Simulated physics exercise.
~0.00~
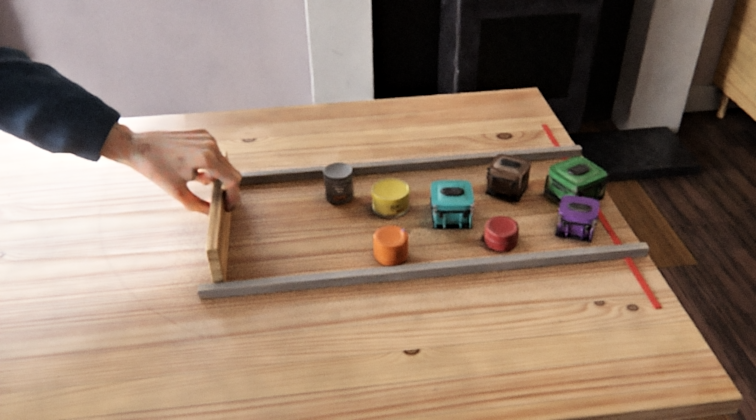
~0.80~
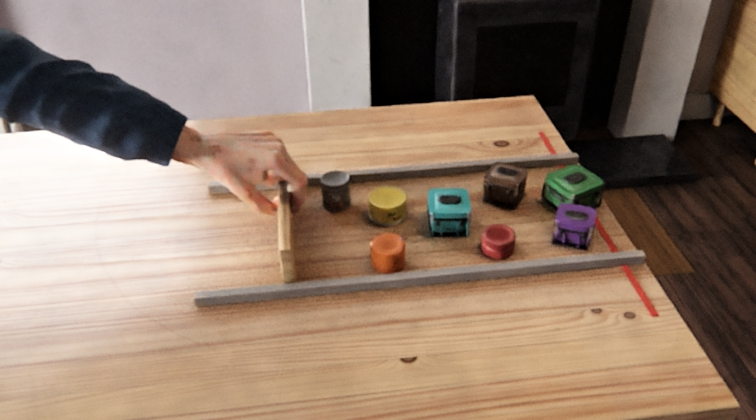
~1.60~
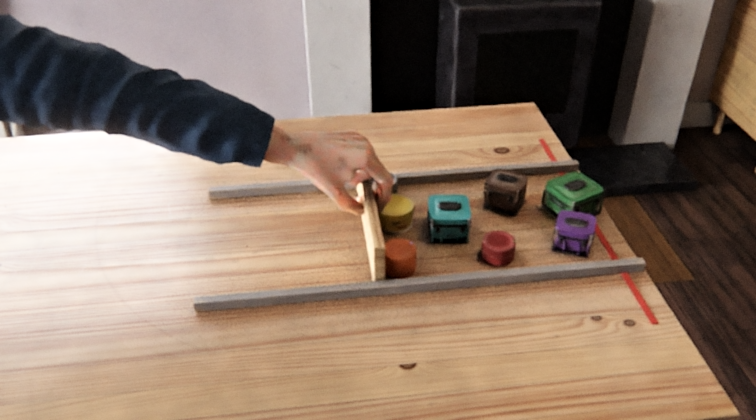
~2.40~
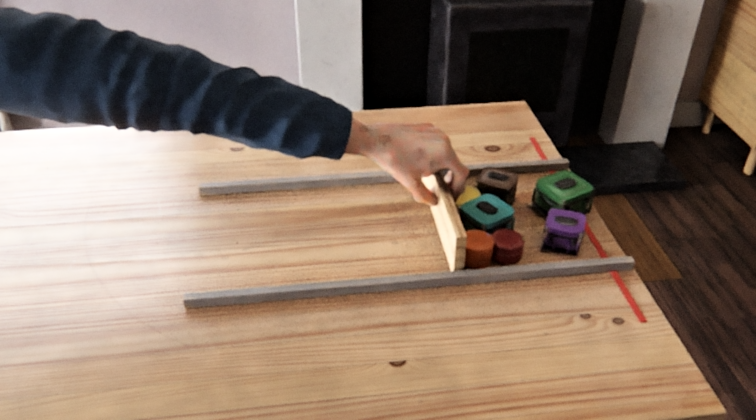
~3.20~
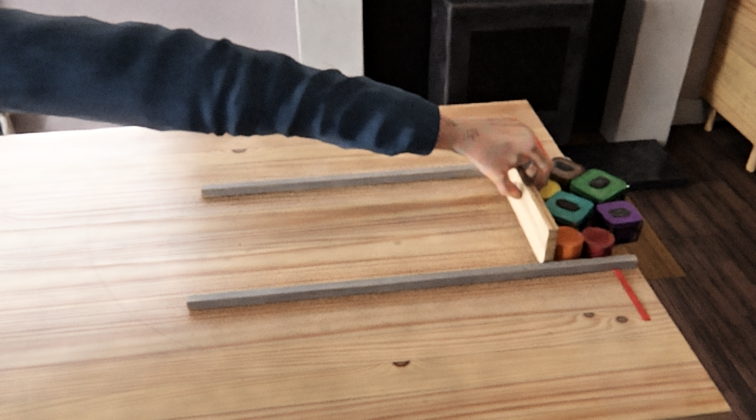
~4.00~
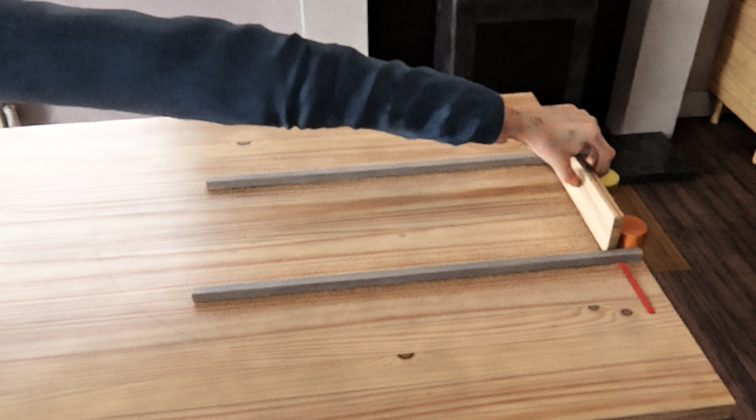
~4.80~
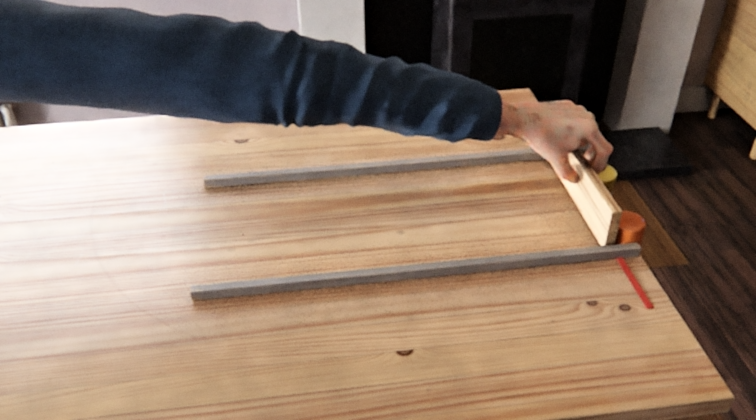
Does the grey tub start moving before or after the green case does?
The grey tub starts moving before the green case. The board reaches the tub early in the push, while the green case stays in place until the gathered group is driven towards the table's edge.
